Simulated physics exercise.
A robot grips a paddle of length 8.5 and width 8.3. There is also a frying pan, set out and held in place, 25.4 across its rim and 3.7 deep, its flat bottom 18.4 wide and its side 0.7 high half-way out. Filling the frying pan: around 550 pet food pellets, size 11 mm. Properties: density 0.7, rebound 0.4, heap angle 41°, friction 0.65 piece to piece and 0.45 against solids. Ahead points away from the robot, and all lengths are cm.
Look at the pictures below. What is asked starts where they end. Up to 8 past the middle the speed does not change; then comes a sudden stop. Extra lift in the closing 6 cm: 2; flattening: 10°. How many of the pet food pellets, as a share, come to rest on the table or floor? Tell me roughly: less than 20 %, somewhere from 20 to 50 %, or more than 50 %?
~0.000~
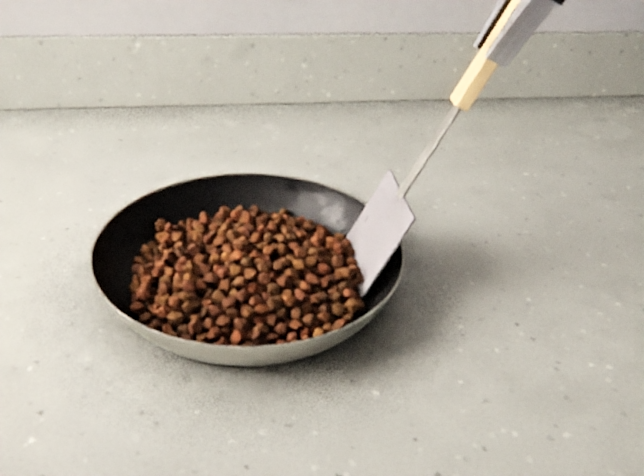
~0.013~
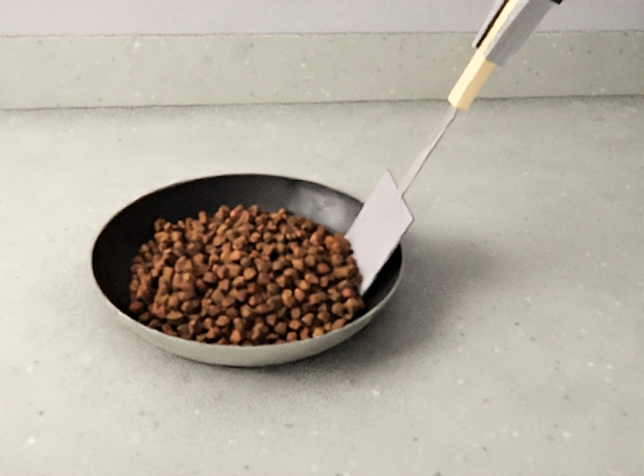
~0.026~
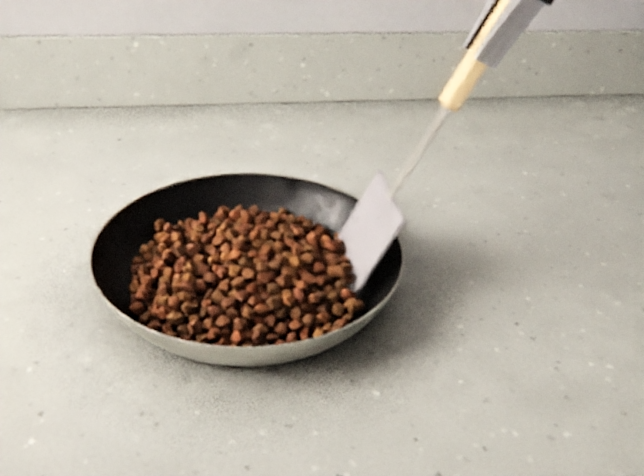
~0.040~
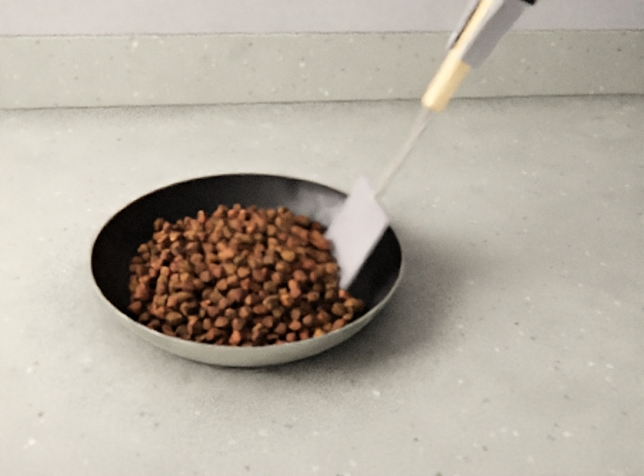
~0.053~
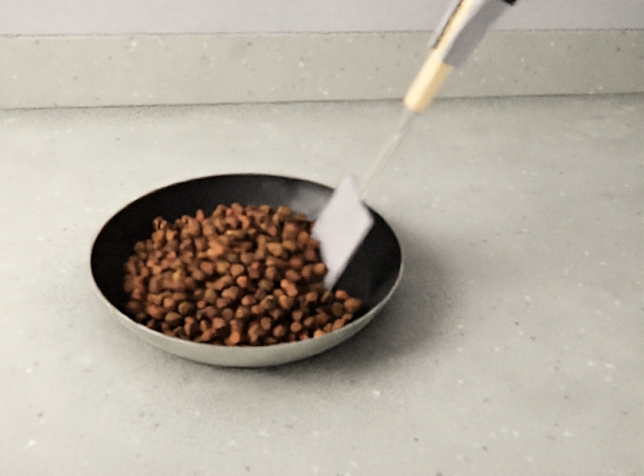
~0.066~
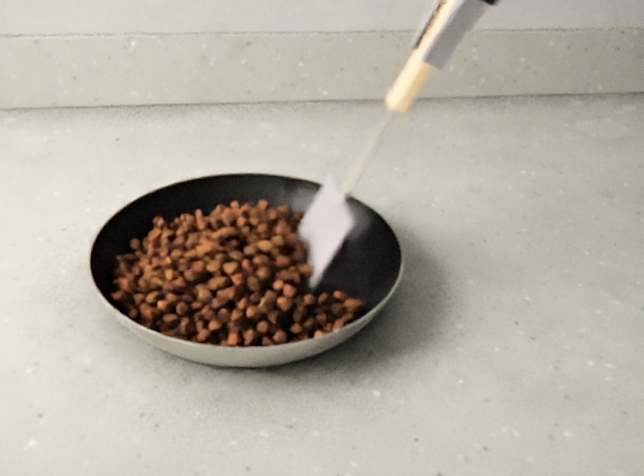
Somewhere from 20 to 50 %.
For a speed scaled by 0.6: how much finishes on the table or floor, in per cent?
That comes to some 15 per cent, roughly.
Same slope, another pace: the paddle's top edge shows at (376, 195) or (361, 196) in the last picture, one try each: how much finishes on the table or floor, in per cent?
Respectively, around 15 and 20 per cent.
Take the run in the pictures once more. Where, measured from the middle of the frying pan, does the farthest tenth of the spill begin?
I'd put it at about 30 centimetres.
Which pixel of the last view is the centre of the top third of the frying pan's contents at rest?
I'd put it close to (145, 269).
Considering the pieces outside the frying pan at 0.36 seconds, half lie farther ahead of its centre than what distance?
It's close to 20 cm ahead of the centre.
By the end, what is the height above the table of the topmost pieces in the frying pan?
Roughly 5.0 cm.
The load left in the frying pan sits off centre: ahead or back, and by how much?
I'd say it's roughly 4.0 cm toward the front.
After 0.10 s, sloping 64°, highest piece 5 above the table; 548 in the frying pan.
After 0.14 s, sloping 61°, highest piece 6 above the table; 548 in the frying pan.
After 0.36 s, sloping 54°, highest piece 11 above the table; 398 in the frying pan, 133 on the table or floor, 17 on the blade or in flight.
After 1.41 s, sloping 54°, highest piece 5 above the table; 397 in the frying pan, 151 on the table or floor.
At rest, 397 in the frying pan, 151 on the table or floor. That is 28 % on the table or floor.
